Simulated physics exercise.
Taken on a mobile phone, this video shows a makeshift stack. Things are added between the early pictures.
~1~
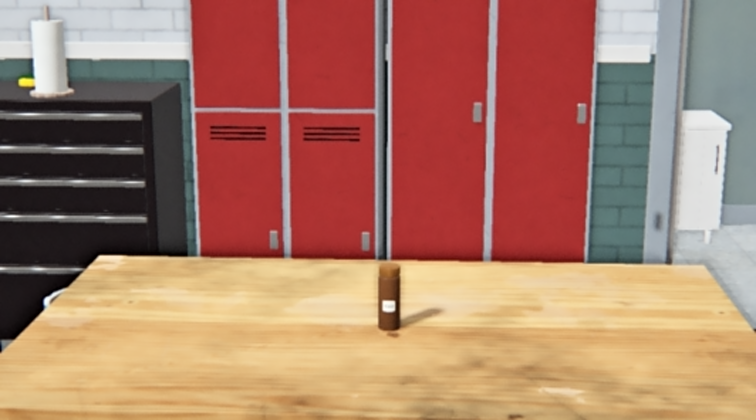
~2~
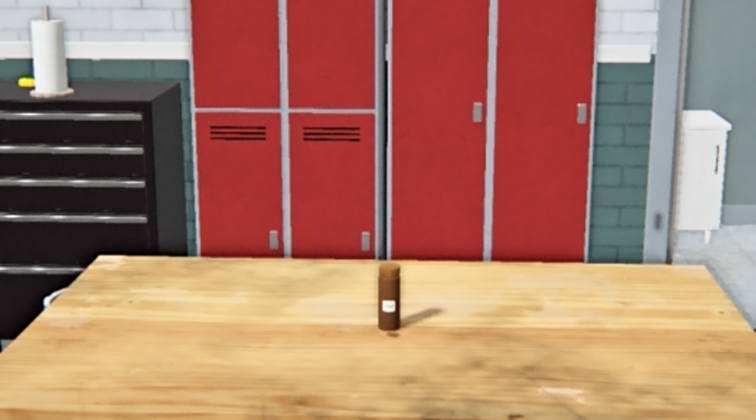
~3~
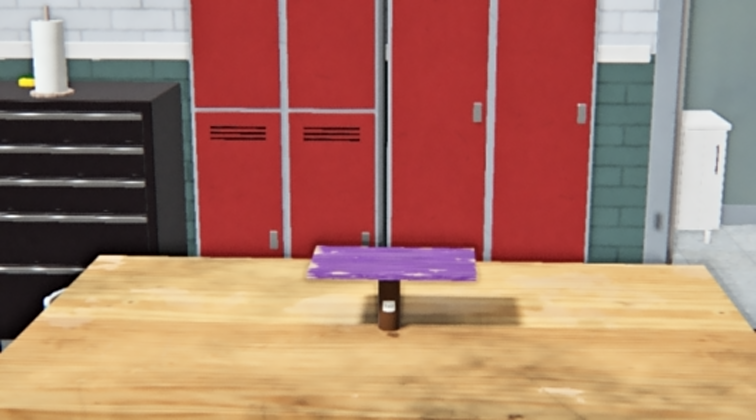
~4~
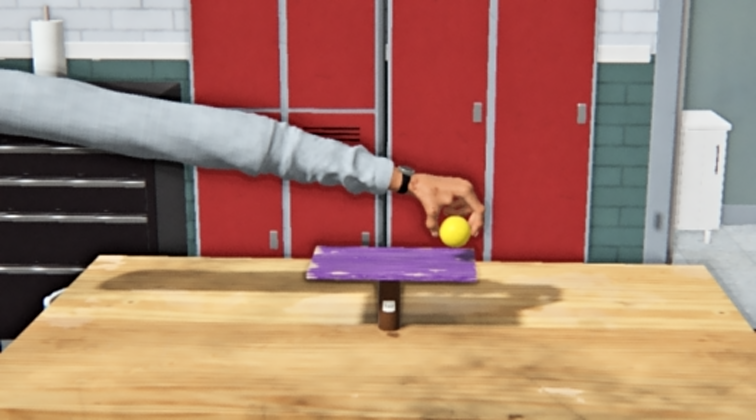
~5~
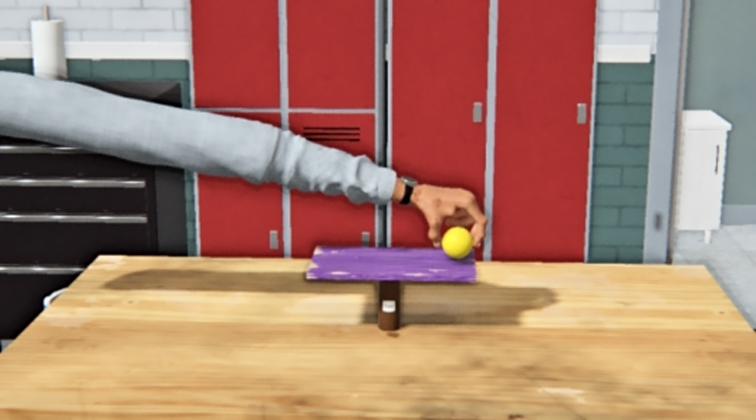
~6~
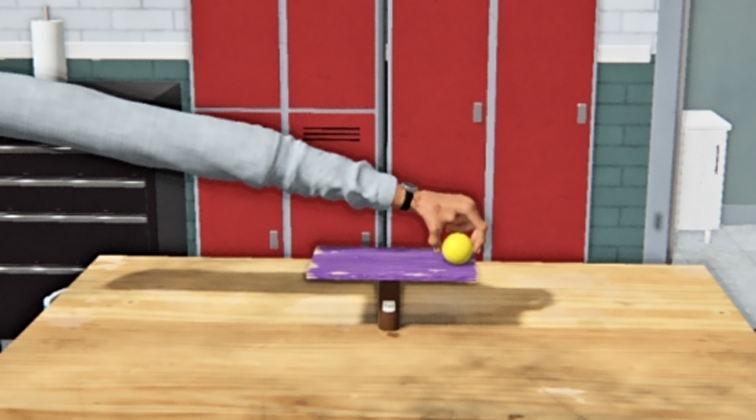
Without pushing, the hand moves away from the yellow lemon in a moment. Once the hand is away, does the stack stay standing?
It will most likely end up unbalanced.
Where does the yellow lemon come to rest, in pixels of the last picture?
I'd say around (485, 320) in the last view.
Then, 0.40 s past the last view, yellow lemon now fallen; purple board rocked 45° from its first pose.
Then, 0.70 s past the last view, purple board now fallen; brown shaker rocked 55° from its first pose.
Then, 0.80 s past the last view, brown shaker now fallen.
Finally, fallen, brown shaker, yellow lemon and purple board. Final places as the last picture's camera would see them, yellow lemon near (485, 320). The stack comes apart.
